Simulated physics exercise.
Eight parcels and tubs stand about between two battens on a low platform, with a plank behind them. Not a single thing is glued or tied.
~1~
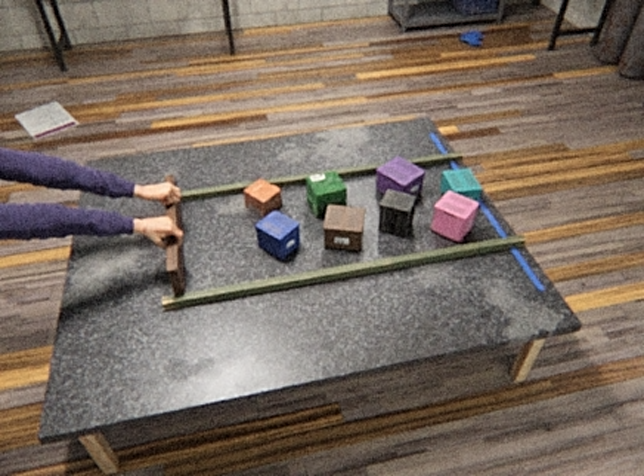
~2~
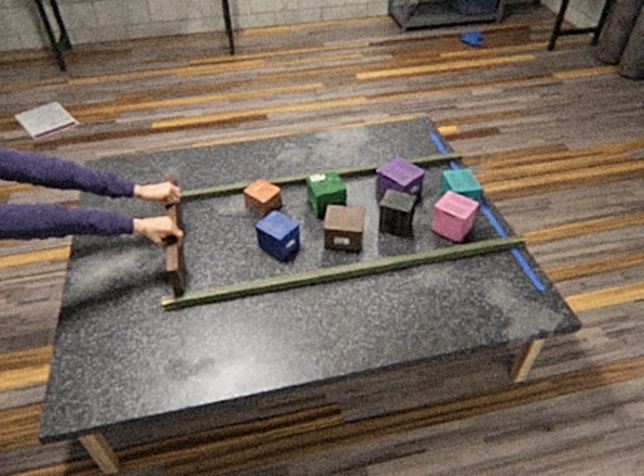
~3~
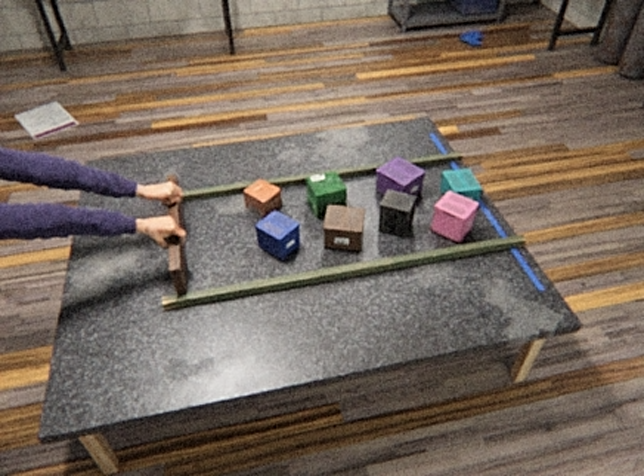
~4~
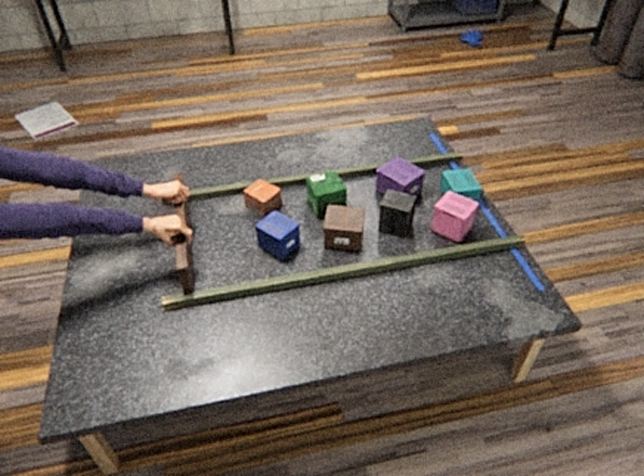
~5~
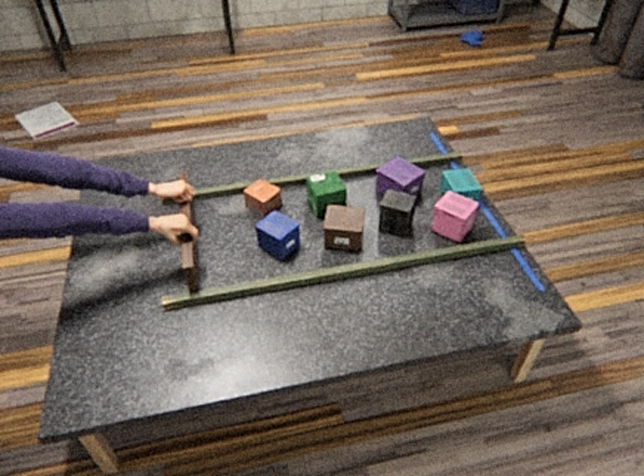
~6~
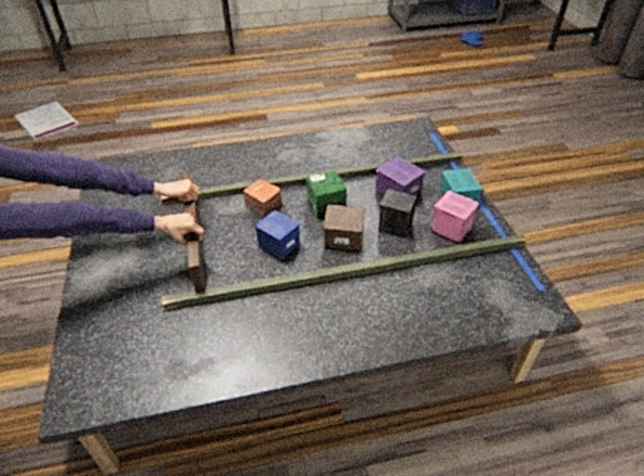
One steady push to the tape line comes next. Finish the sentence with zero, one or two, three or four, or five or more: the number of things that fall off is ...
The number of things that fall off is five or more.
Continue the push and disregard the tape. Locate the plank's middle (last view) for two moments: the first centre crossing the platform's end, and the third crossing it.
At (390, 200) for the first, at (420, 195) for the third.
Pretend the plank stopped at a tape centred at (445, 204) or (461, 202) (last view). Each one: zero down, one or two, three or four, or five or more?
Either three or four; more than four.
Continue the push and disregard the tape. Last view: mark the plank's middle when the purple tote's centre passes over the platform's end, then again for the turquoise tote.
About (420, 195), and about (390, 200) for the other.
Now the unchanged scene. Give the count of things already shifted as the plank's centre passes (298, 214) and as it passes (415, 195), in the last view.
At the first point the count is 4, at the second it's 8.
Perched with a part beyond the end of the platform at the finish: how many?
I get 2.
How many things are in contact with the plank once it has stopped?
All in all, 2.
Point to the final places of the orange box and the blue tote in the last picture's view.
In the last picture the orange box sits around (477, 172) and the blue tote around (505, 204).
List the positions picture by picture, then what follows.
The first picture shows turquoise tote (460, 189); pink tote (454, 218); purple tote (400, 181); plank (175, 233); tape (478, 199).
The second picture shows pink tote (454, 218); green parcel (326, 195).
The third picture shows purple tote (400, 181); blue tote (278, 236).
The fourth picture shows turquoise tote (460, 189); plank (183, 231).
The fifth picture shows pink tote (454, 218); black crate (397, 214).
The sixth picture shows turquoise tote (460, 189); pink tote (454, 218); purple tote (400, 181); plank (194, 230); tape (478, 199).
A little later, none off yet; turquoise tote at rest near (460, 189); pink tote at rest near (454, 218); purple tote at rest near (400, 181).
When it is over, the number that fall off is five or more; down, green parcel, brown tote, black crate, purple tote, pink tote and turquoise tote.
